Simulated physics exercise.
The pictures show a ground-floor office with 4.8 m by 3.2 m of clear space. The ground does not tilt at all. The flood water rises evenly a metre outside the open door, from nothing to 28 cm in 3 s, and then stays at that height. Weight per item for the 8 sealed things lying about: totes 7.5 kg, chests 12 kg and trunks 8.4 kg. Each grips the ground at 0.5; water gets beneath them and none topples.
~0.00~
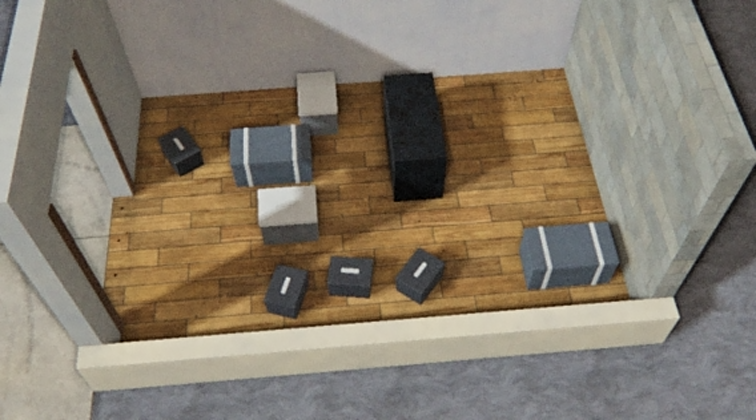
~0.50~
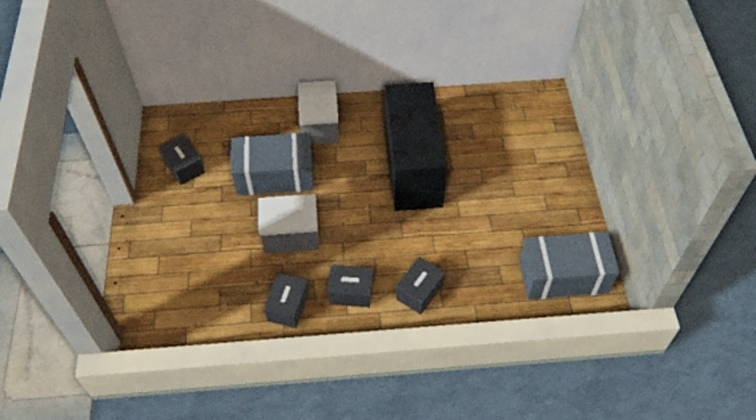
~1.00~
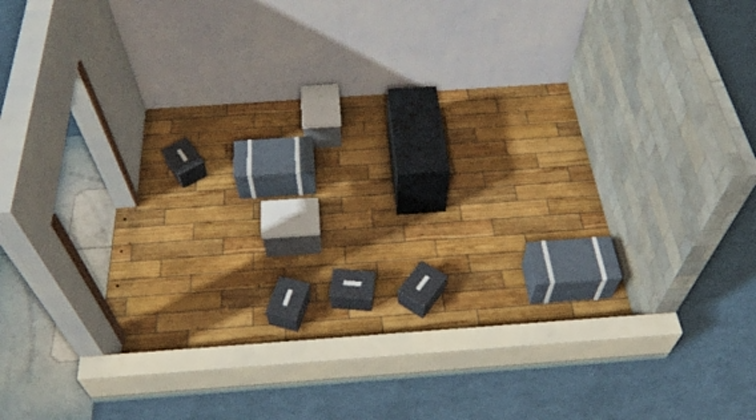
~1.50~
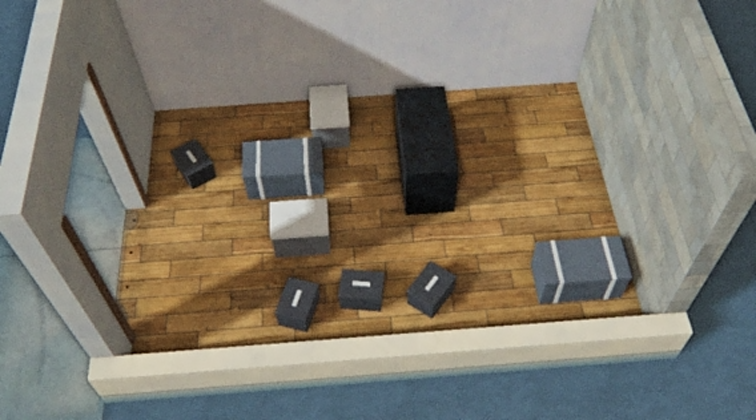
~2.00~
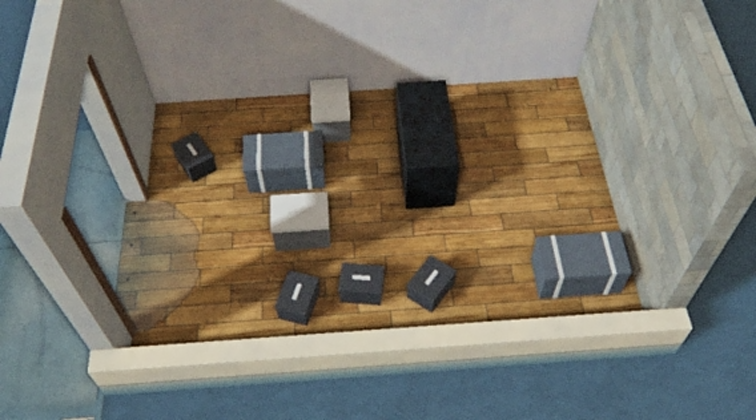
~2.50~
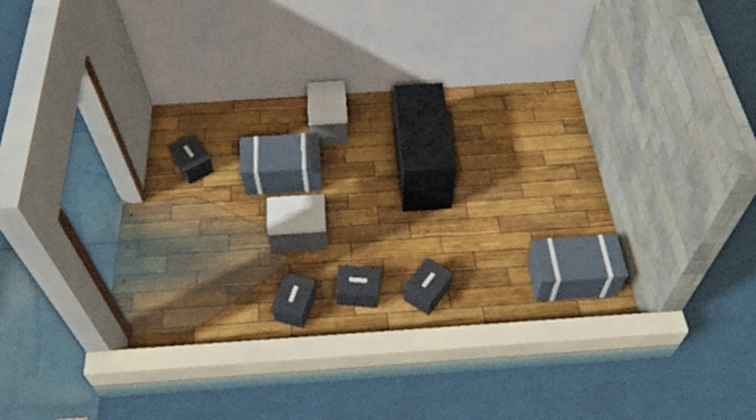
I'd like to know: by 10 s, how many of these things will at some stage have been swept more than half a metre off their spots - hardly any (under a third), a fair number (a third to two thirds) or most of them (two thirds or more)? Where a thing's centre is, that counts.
The fraction is high.
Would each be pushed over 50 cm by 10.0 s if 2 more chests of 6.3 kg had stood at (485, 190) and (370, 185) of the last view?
The first: Exceeds it. The second: Exceeds it.
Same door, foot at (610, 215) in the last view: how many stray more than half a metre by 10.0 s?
Count: 7.
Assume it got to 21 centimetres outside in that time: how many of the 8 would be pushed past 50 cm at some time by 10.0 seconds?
In that case 7 of them.
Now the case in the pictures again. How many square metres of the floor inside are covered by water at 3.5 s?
Roughly 5.5 m2 of it is wet.
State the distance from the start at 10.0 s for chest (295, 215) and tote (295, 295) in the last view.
In turn: 200 cm, 350 cm.
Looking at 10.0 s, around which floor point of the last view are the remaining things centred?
They're centred close to (441, 170).
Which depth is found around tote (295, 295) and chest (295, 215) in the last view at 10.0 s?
22 and 20 cm.
After 3.5 s 0 of 8 are over 50 cm from their spots; 0 afloat.
After 4.5 s 4 of 8 are over 50 cm from their spots; 3 afloat.
After 7.0 s 6 of 8 are over 50 cm from their spots; 6 afloat.
After 10.0 s 8 of 8 are over 50 cm from their spots, and 8 have been at some point; 8 afloat.
